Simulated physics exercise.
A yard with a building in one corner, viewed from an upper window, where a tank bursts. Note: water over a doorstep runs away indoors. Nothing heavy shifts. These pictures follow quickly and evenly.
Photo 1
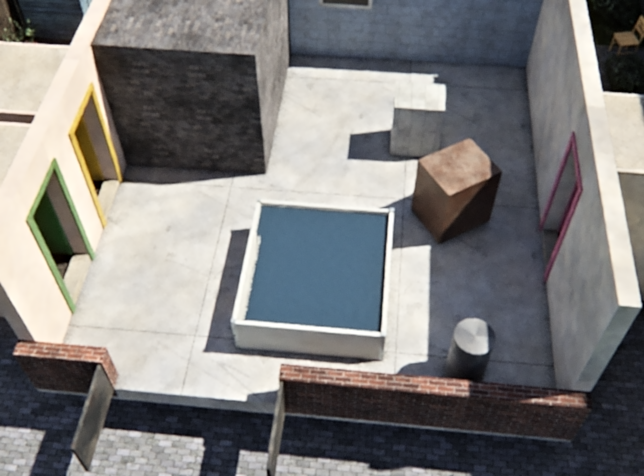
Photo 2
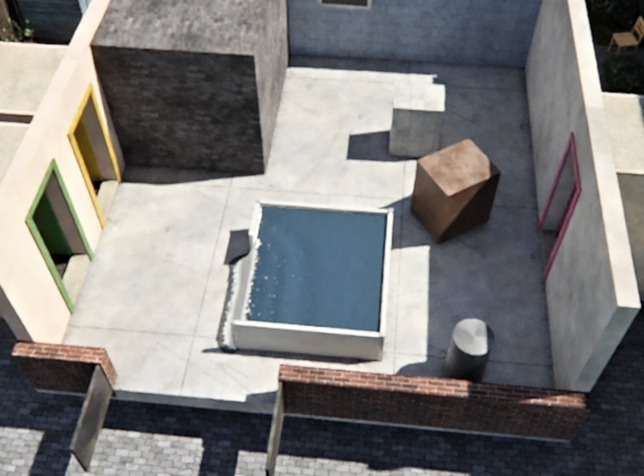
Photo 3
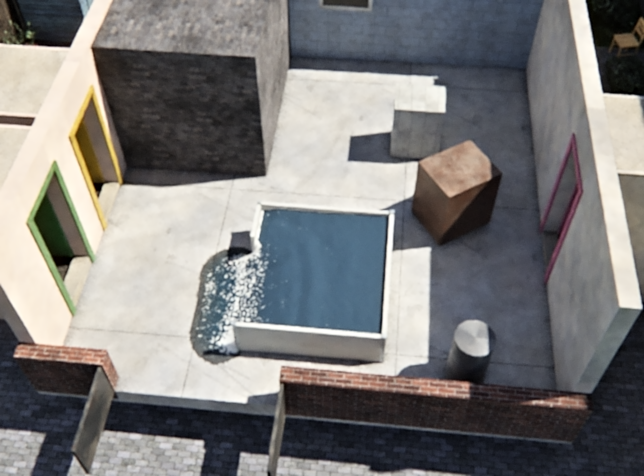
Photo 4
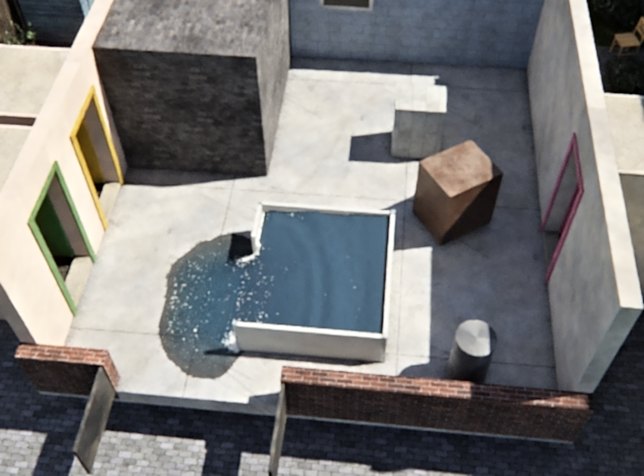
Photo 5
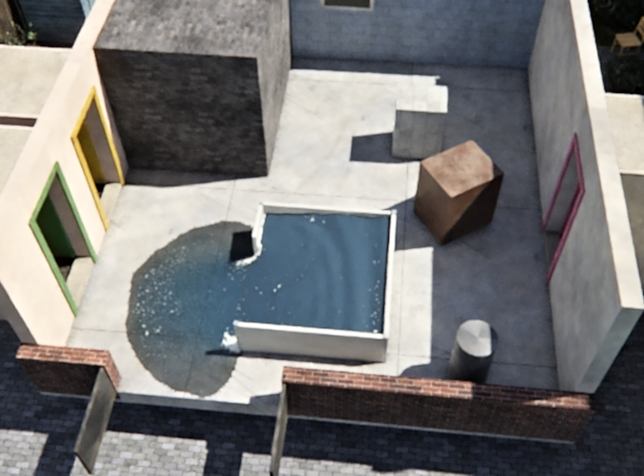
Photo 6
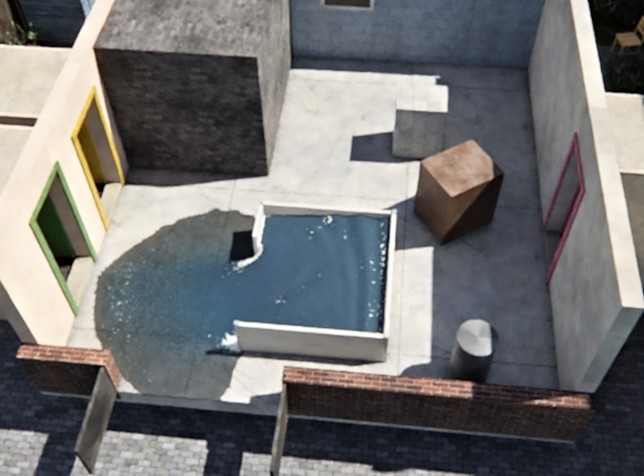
Water in a square tank breaks through its left side and pours onto the pale paved yard, spreading leftward in a widening, rounded dark pool toward the green-framed doorway, while the brown block and grey cylinder stay still.
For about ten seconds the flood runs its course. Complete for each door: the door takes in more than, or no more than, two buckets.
Completed: The green door takes in more than two buckets; the yellow door takes in more than two buckets; the pink door takes in no more than two buckets.
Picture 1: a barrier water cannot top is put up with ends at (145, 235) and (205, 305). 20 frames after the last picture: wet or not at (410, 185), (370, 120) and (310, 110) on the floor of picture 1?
Reading the points as listed, I get left untouched, then left untouched, then left untouched.
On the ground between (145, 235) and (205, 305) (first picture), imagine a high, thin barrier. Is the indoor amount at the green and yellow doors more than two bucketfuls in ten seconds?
Reading it off: Green door - under the threshold, yellow door - over the threshold.
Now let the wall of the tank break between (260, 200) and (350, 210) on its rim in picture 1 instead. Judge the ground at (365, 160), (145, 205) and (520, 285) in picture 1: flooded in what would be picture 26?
In turn: Swamped, swamped, untouched.
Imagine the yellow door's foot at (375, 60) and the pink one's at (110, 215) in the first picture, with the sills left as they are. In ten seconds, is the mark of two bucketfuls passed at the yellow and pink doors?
As it turns out, the yellow door keeps clear but the pink door spills past.
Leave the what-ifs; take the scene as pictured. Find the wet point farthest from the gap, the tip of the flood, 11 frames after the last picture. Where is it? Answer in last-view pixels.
Close to (128, 172).
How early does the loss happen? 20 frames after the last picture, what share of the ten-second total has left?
Note - share reached: 45 %.
A moment on, water covers 20 % of the floor; the green door over two buckets in, the yellow door wet at the sill, nothing in, the pink door not reached.
Next, water covers 20 % of the floor; the green door far over two buckets in, the yellow door under two buckets in, the pink door not reached.
Then, water covers 30 % of the floor; the green door far over two buckets in, the yellow door over two buckets in, the pink door not reached.
Later, water covers 45 % of the floor; the green door far over two buckets in, the yellow door far over two buckets in, the pink door not reached.
In the end, water covers 70 % of the floor; the green door far over two buckets in, the yellow door far over two buckets in, the pink door wet at the sill, nothing in.
